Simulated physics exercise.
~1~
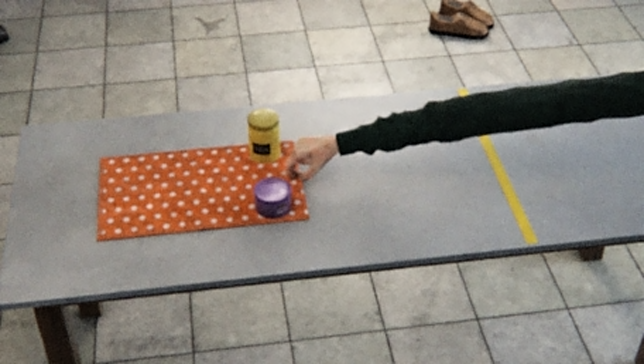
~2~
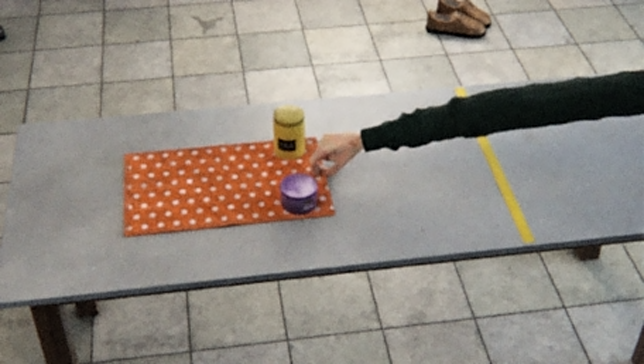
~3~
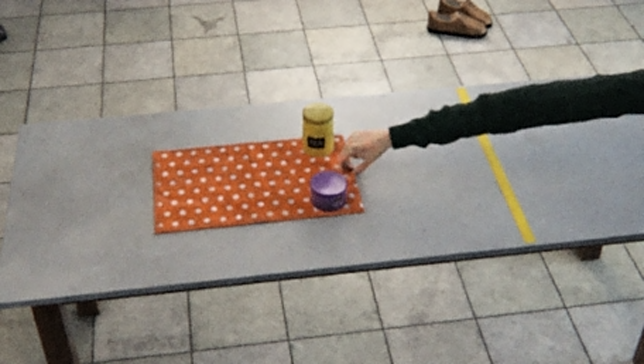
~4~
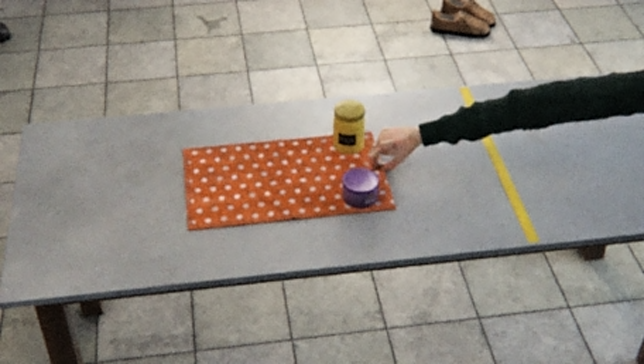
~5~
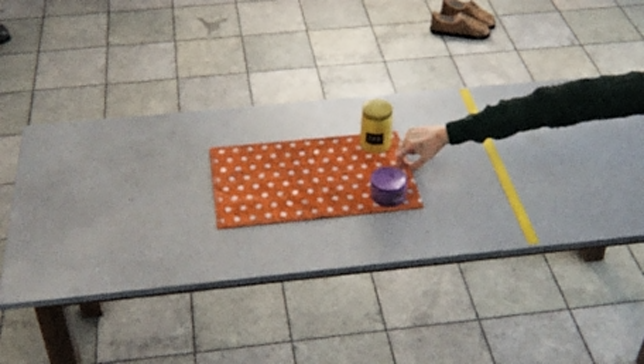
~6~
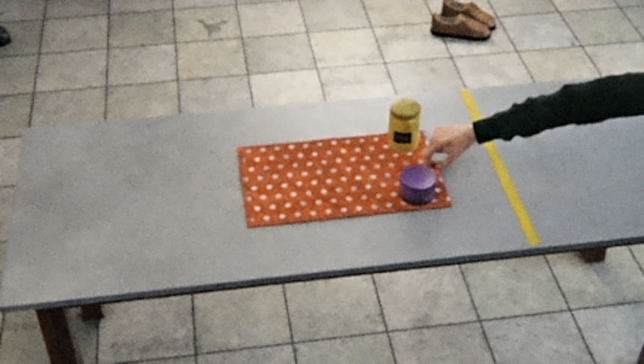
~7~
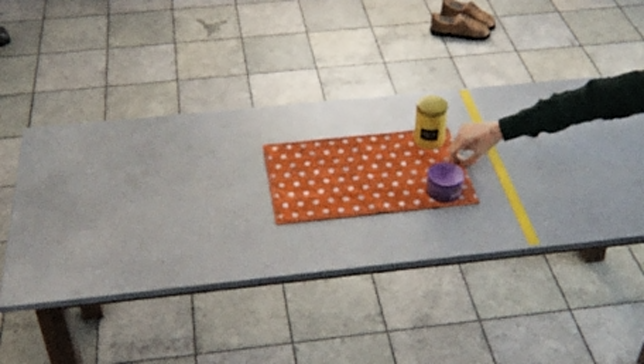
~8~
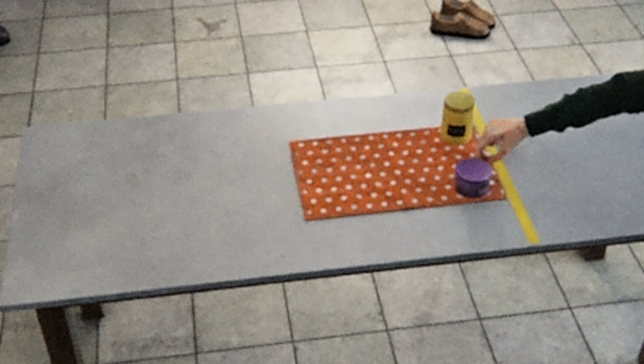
The clip opens on a grey table where an orange cloth with white dots lies left of a yellow tape line, carrying a purple tub and a yellow jar near its right edge. A hand in a dark green sleeve grips that edge, with the jar standing behind the tub. The hand draws the cloth steadily to the right, and both items ride along with it, barely changing their places on the fabric. The gap to the tape keeps shrinking until the cloth's leading hem reaches the line, with the tub still on the cloth and the jar still upright.
